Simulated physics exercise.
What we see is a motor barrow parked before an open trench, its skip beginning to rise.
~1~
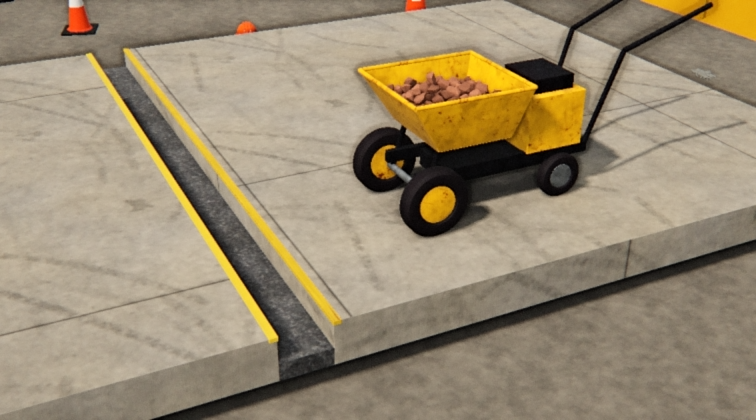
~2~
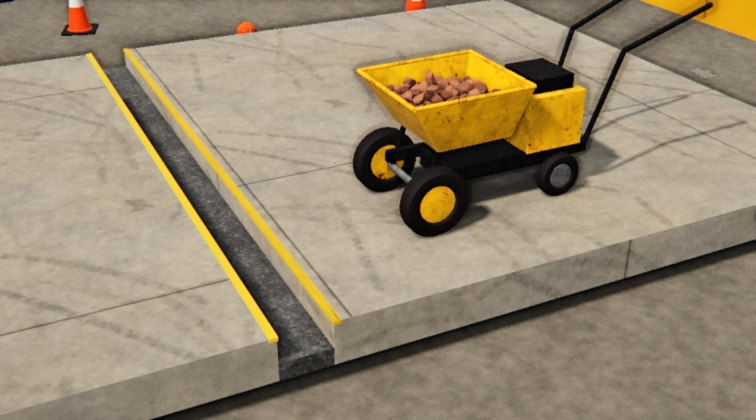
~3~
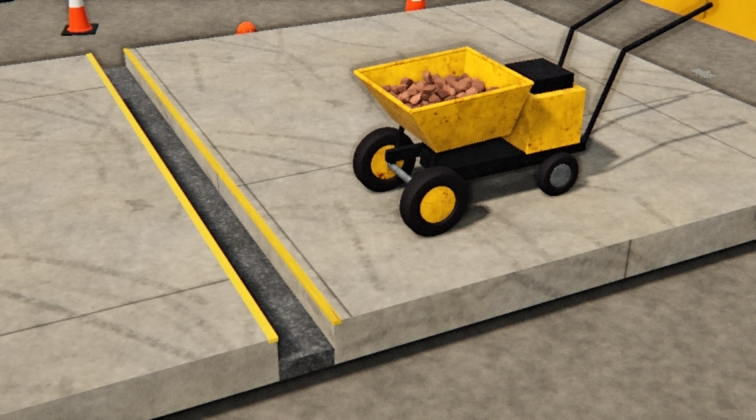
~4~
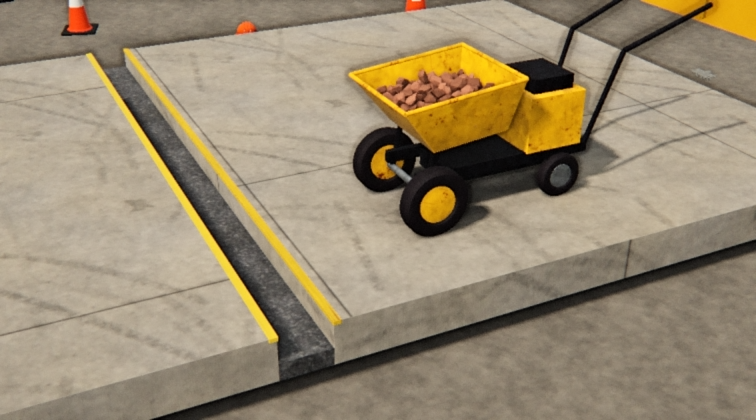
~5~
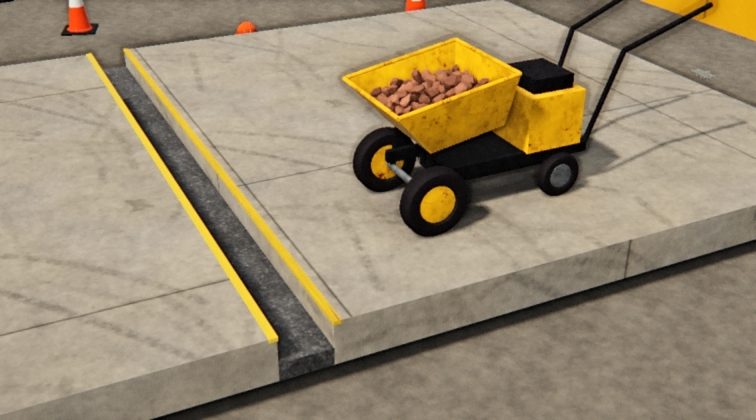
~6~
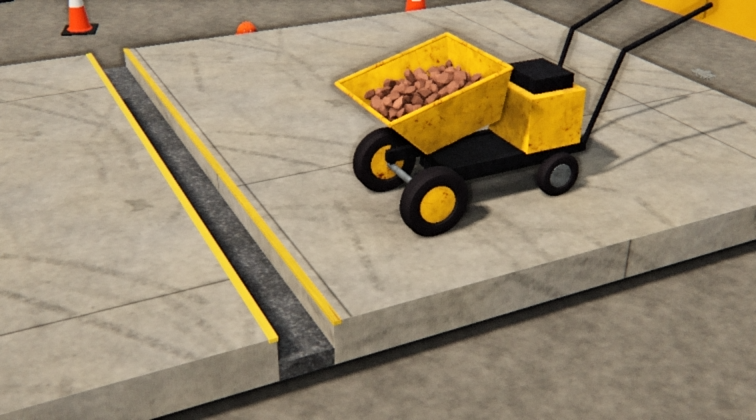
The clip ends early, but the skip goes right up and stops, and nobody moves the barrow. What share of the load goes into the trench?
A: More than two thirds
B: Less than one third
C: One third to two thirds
Answer: C.
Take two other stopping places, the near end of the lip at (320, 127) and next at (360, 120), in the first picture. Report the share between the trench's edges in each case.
About 0 %, then 80 %.
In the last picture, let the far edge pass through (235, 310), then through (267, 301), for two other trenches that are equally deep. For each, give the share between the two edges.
First one: 50 per cent; second one: 40 per cent.
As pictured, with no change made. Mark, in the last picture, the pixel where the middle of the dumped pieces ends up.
The centre comes to rest near (264, 252).
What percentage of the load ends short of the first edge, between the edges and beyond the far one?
Short 30 %, between 45 %, beyond 0 %.
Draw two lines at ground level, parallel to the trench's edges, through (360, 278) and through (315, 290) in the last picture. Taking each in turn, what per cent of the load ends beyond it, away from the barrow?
In order, some 80 % then some 50 %.
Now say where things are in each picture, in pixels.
The first frame shows lip of the skip near (416, 110), level; top of the load near (450, 93), lumps of rubble; first edge of the trench near (314, 289); far edge near (252, 305), the trench under half as wide as the skip, and about half as deep as wide.
The second frame shows lip of the skip near (415, 110), level; top of the load near (449, 92).
The third frame shows lip of the skip near (411, 112), tipped barely; top of the load near (446, 91).
The fourth frame shows lip of the skip near (406, 115), tipped a little; top of the load near (442, 90).
The fifth frame shows lip of the skip near (399, 119), tipped a little; top of the load near (448, 81).
The sixth frame shows lip of the skip near (390, 125), tipped clearly; top of the load near (452, 82); first edge of the trench near (314, 289); far edge near (252, 305).
Shortly afterwards, skip tipped steeply; the whole lot in the skip.
Next, skip tipped right over; the bulk in the skip; near a quarter short of the trench; only a few in or heaped over the trench.
Some moments later, skip tipped right over; near a quarter in the skip; near a third short of the trench; near a third in or heaped over the trench.
In the end, skip tipped right over; near a quarter in the skip; near a third short of the trench; near half in or heaped over the trench; none at all beyond it.
